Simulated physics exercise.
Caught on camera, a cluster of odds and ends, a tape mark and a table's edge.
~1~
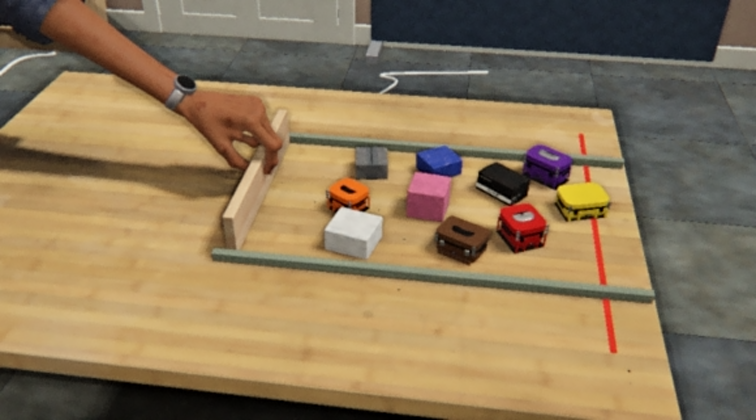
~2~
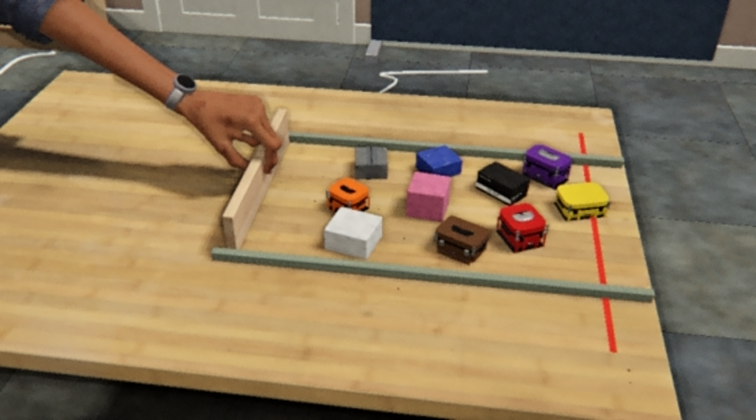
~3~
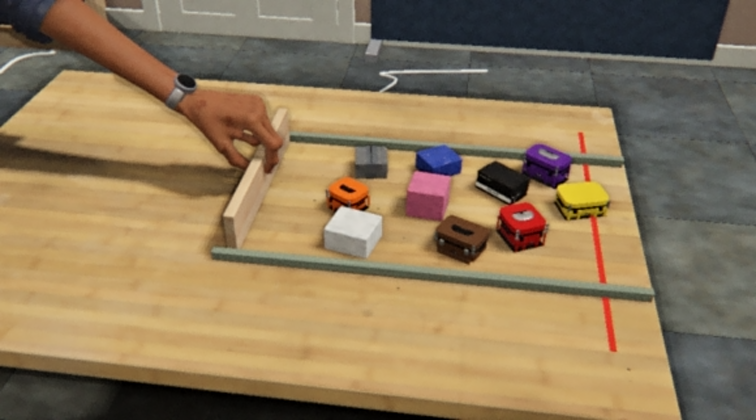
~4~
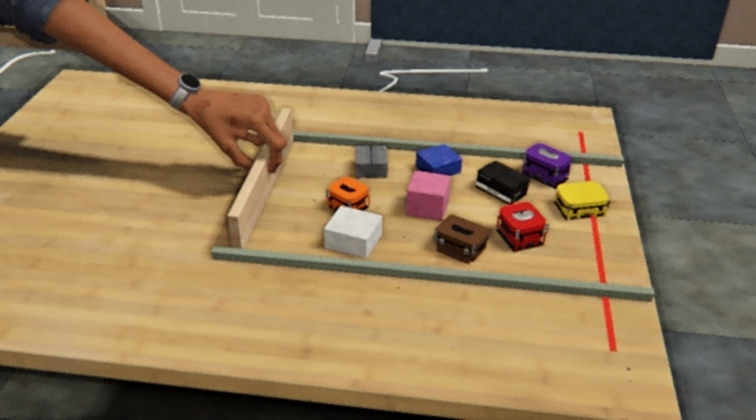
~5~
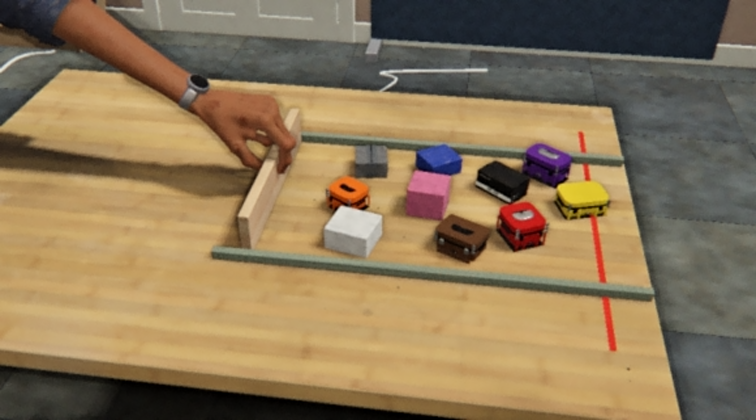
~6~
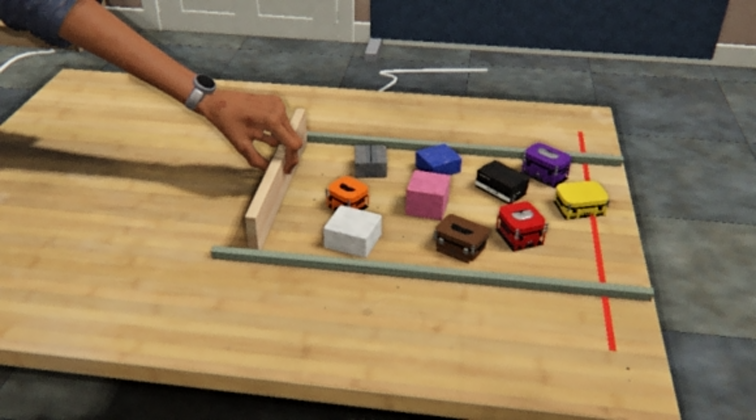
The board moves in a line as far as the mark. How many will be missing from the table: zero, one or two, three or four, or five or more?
Outcome: The number that fall off is five or more.
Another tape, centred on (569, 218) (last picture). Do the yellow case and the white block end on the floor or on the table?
The yellow case goes over, the white block remains up.
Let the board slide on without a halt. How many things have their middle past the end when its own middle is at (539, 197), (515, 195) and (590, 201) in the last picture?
The counts: 1, 0 and 7.
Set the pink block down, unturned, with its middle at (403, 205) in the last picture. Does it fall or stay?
It goes over.
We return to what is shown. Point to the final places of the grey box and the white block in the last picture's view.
The grey box stops around (608, 181); the white block around (625, 253).
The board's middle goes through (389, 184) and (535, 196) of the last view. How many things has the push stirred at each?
The counts are 5 and 10.
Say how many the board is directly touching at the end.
3 of them.
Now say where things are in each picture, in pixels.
In the first picture, yellow case (582, 202); purple case (547, 167); red case (522, 228); board (260, 176); tape (594, 222).
In the second picture, purple case (547, 166); grey box (371, 163).
In the third picture, red case (521, 227); board (260, 174).
In the fourth picture, yellow case (581, 201); black box (503, 182).
In the fifth picture, purple case (547, 165); orange case (348, 197).
In the sixth picture, yellow case (581, 201); purple case (547, 164); red case (521, 226); board (280, 175); tape (593, 220).
Early on, none off yet; yellow case at rest near (581, 201); purple case at rest near (547, 164); red case at rest near (521, 226).
A while later, none off yet; yellow case at rest near (582, 201); purple case moving near (554, 165); red case travelled a little near (539, 226).
Further along, none off yet; yellow case travelled about its own width near (644, 204); purple case travelled well along near (620, 168); red case travelled well along near (622, 235).
Finally, the number that fall off is five or more; lost, pink block, blue block, brown case, black box, red case, purple case and yellow case.
